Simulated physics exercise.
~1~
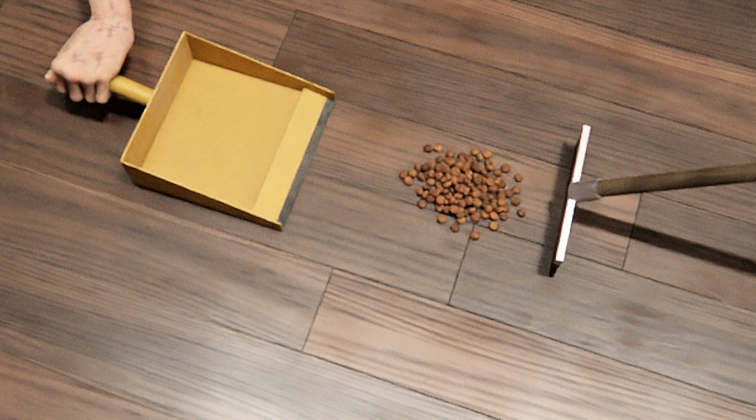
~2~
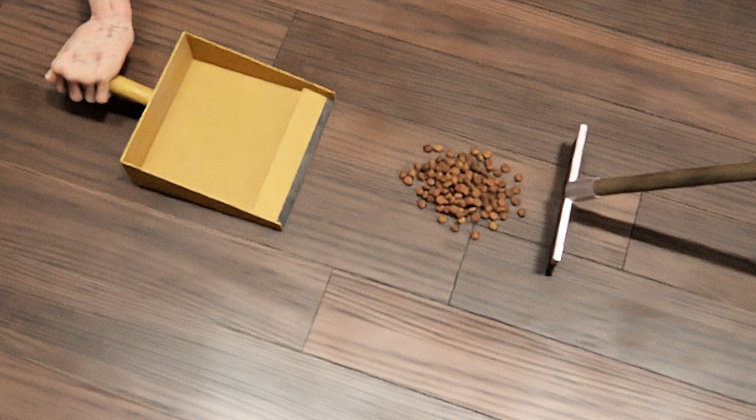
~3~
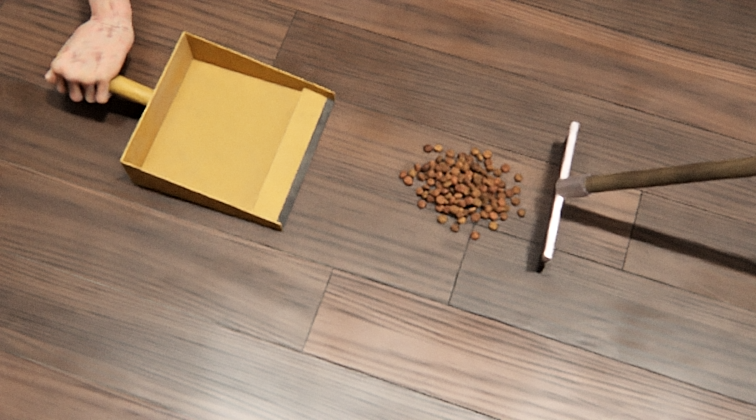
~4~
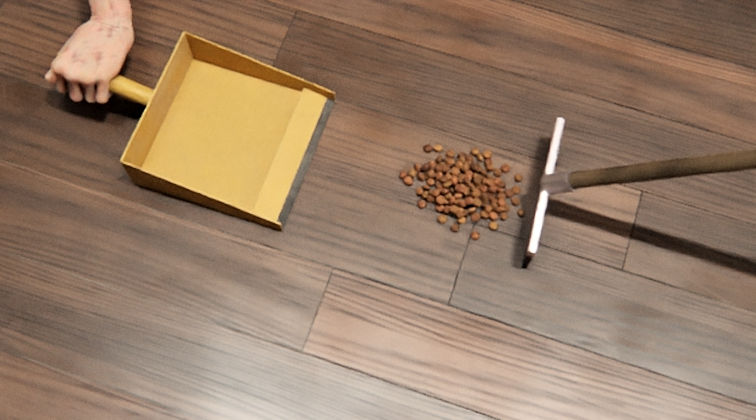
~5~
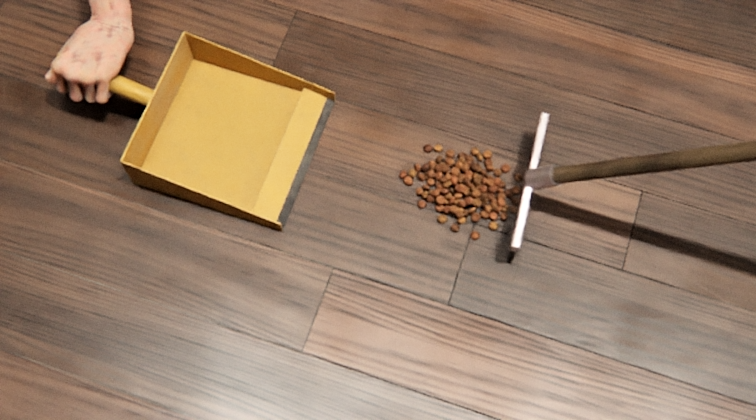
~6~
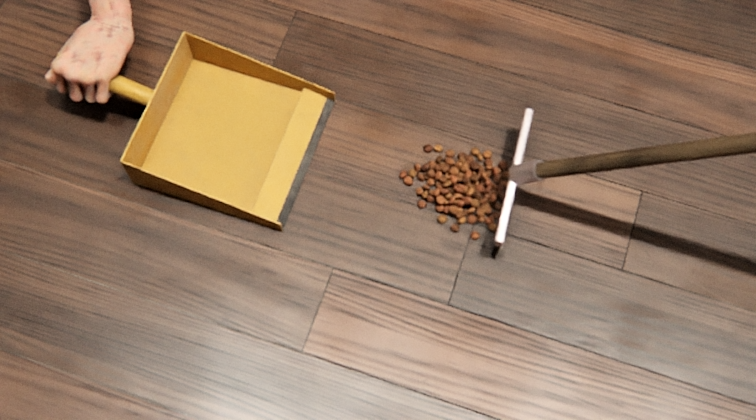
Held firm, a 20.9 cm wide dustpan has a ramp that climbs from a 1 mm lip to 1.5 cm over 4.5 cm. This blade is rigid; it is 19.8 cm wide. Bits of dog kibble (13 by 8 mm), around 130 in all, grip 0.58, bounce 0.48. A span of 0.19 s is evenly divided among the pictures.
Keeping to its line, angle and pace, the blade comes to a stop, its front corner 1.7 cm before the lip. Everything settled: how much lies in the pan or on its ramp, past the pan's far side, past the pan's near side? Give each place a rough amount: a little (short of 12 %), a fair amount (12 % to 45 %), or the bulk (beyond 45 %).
Pan: A fair amount; far side: A little; near side: A little.
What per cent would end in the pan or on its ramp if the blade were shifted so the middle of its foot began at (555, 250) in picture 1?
Roughly 40 percent, ramp included.
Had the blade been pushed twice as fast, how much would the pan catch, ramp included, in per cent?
Near 55 %.
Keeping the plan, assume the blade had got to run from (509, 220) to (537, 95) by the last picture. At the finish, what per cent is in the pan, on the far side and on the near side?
That ends as pan 0, far 35, and near 0.
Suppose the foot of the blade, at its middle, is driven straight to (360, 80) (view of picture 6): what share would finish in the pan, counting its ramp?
Roughly 10 %.
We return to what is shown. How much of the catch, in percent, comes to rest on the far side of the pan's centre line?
Around 80 in a hundred.
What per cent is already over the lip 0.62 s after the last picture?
I'd put it near 35 per cent at that point.
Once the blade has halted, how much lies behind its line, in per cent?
Estimate: Near 5 %.
Then, 0.21 s after the last picture, middle of the blade 15 cm from the lip; 0 % over the lip, far side 5 %, near side 0 %.
Then, 0.36 s after the last picture, middle of the blade 6 cm from the lip; 0 % over the lip, far side 5 %, near side 0 %.
Then, 0.62 s after the last picture, middle of the blade 2 cm from the lip; 35 % over the lip, far side 10 %, near side 0 %.
In the end, pan 35 %, far side 10 %, near side 0 %, in front of the lip or behind the blade 55 %.
